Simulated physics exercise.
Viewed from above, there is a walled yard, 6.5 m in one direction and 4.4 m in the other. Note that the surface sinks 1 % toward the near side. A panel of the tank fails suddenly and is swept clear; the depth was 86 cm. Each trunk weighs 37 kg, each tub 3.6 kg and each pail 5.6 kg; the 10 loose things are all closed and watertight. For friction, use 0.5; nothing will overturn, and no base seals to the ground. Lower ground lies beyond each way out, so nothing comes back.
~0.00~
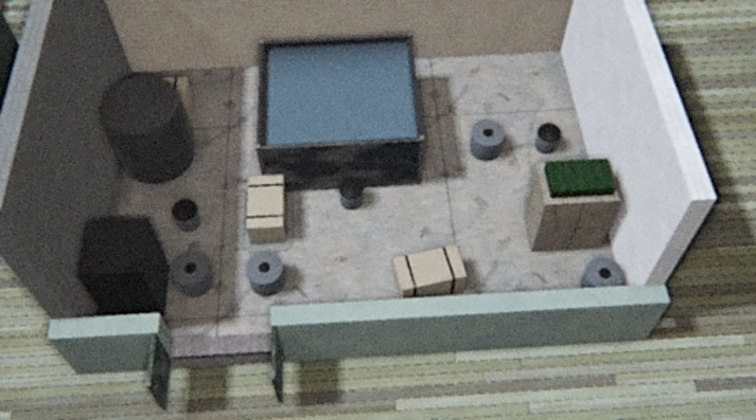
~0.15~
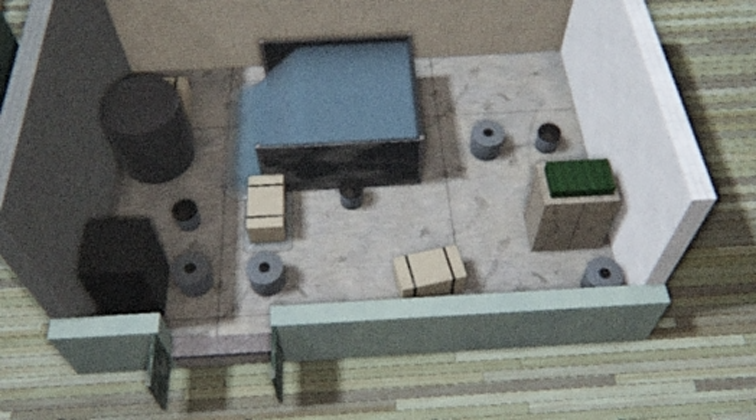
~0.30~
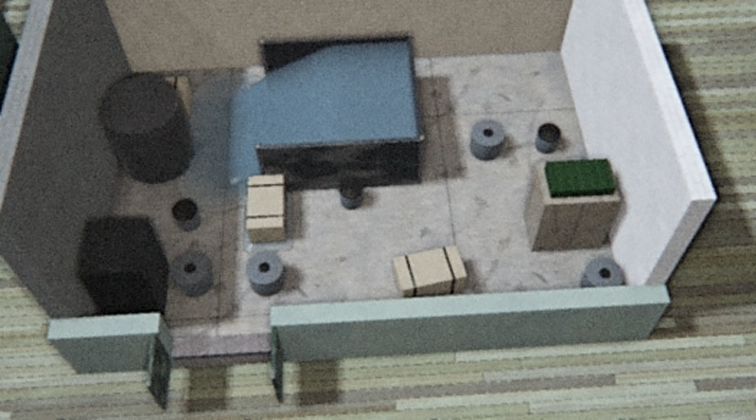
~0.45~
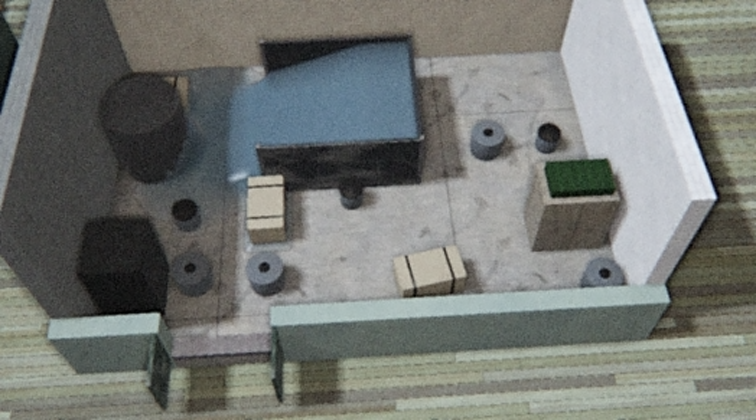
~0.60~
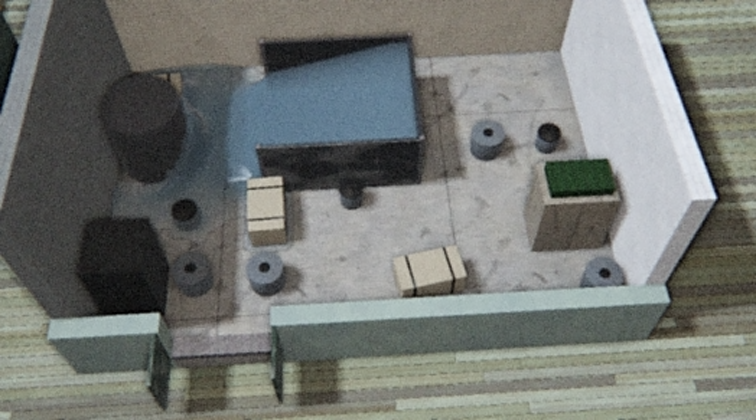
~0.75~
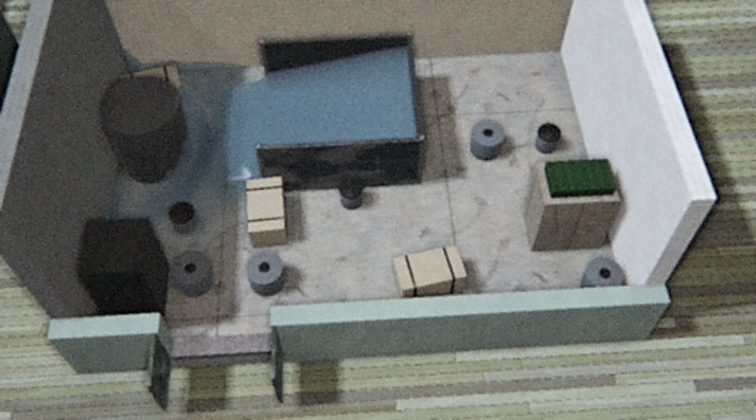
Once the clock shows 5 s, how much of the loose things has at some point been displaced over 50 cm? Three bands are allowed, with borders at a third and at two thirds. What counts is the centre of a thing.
That would be from a third to two thirds of them.
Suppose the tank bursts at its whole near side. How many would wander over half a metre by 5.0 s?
The answer then is 8.
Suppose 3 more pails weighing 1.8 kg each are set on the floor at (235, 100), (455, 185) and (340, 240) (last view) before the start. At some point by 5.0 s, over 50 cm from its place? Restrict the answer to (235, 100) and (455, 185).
Result, in sequence: Exceeded / not exceeded.
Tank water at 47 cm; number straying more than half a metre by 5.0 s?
In that case the number is 4.
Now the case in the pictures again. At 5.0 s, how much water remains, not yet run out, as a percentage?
Around 80 % of the water.
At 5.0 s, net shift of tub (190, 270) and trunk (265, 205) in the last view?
In turn: 200 cm, 60 cm.
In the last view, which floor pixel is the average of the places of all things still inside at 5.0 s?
(395, 218).
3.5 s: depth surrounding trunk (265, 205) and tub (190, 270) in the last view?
I'd put it at 5 cm and 9 cm respectively.
After 1.1 s 1 of 10 are over 50 cm from their spots; 1 afloat.
After 2.2 s 2 of 10 are over 50 cm from their spots; 2 afloat.
After 3.5 s 5 of 10 are over 50 cm from their spots; 3 afloat.
After 5.0 s 5 of 10 are over 50 cm from their spots, and 5 have been at some point; 3 afloat.
